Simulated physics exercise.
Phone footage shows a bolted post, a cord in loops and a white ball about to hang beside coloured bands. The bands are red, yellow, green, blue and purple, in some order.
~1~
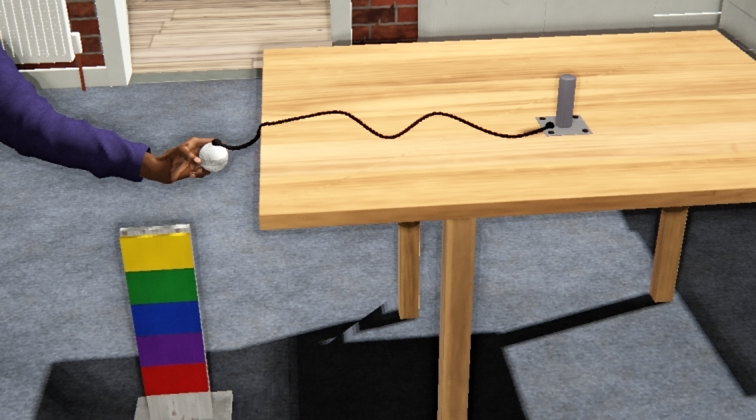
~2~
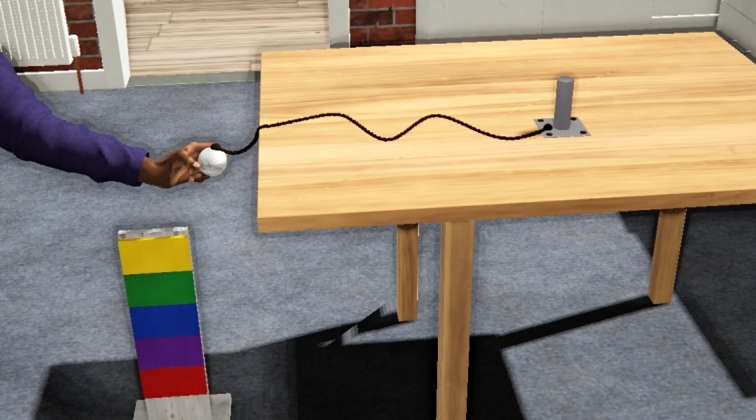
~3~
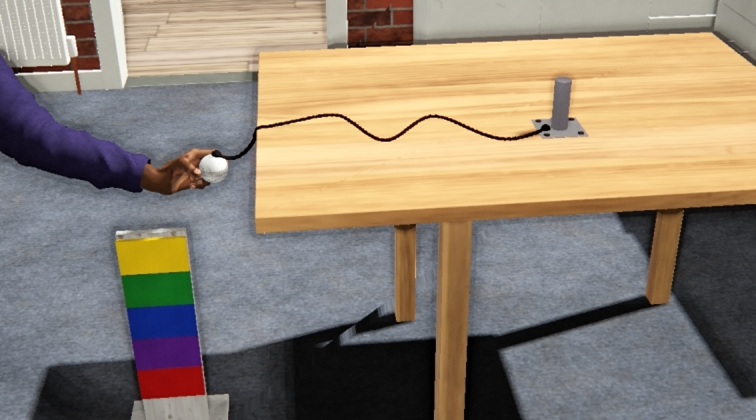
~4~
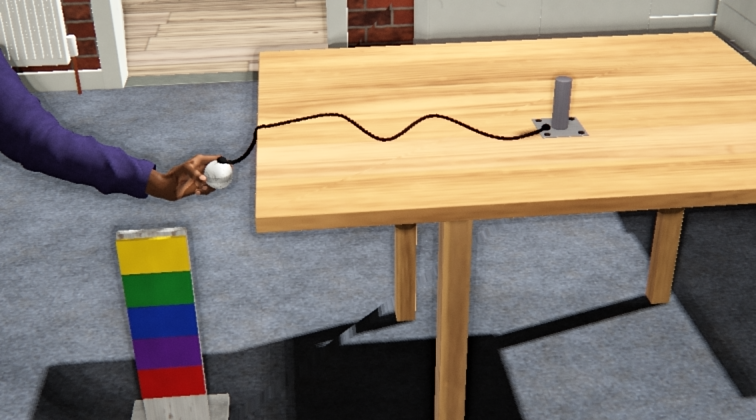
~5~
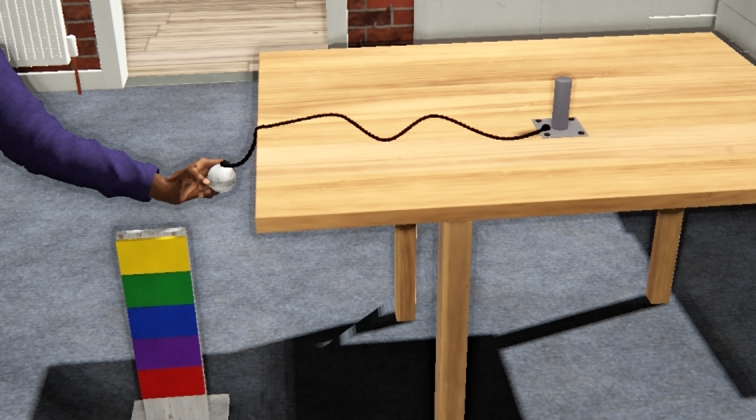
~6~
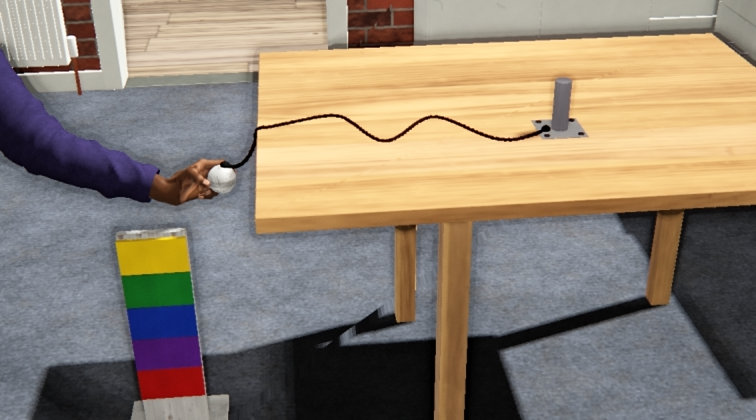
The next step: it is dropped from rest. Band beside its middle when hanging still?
Green.
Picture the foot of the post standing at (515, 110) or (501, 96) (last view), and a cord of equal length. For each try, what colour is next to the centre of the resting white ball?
Blue; blue.
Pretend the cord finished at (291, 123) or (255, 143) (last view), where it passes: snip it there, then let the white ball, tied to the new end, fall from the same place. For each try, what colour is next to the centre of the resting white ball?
In order, the results are none, it hangs higher and yellow.
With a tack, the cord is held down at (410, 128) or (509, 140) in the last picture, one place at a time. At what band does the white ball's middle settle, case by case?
Note: Try 1 yellow; try 2 green.
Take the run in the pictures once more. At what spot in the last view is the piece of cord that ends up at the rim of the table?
That spot is near (347, 120).
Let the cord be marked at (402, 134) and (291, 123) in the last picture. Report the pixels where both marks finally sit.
First point (347, 130), second point (259, 192).
A little later, ball near (242, 266); level with yellow.
Next, ball near (295, 282); level with green.
Later still, ball near (263, 283); level with green.
When it is over, ball near (261, 285); level with green. Its centre hangs level with the green band.
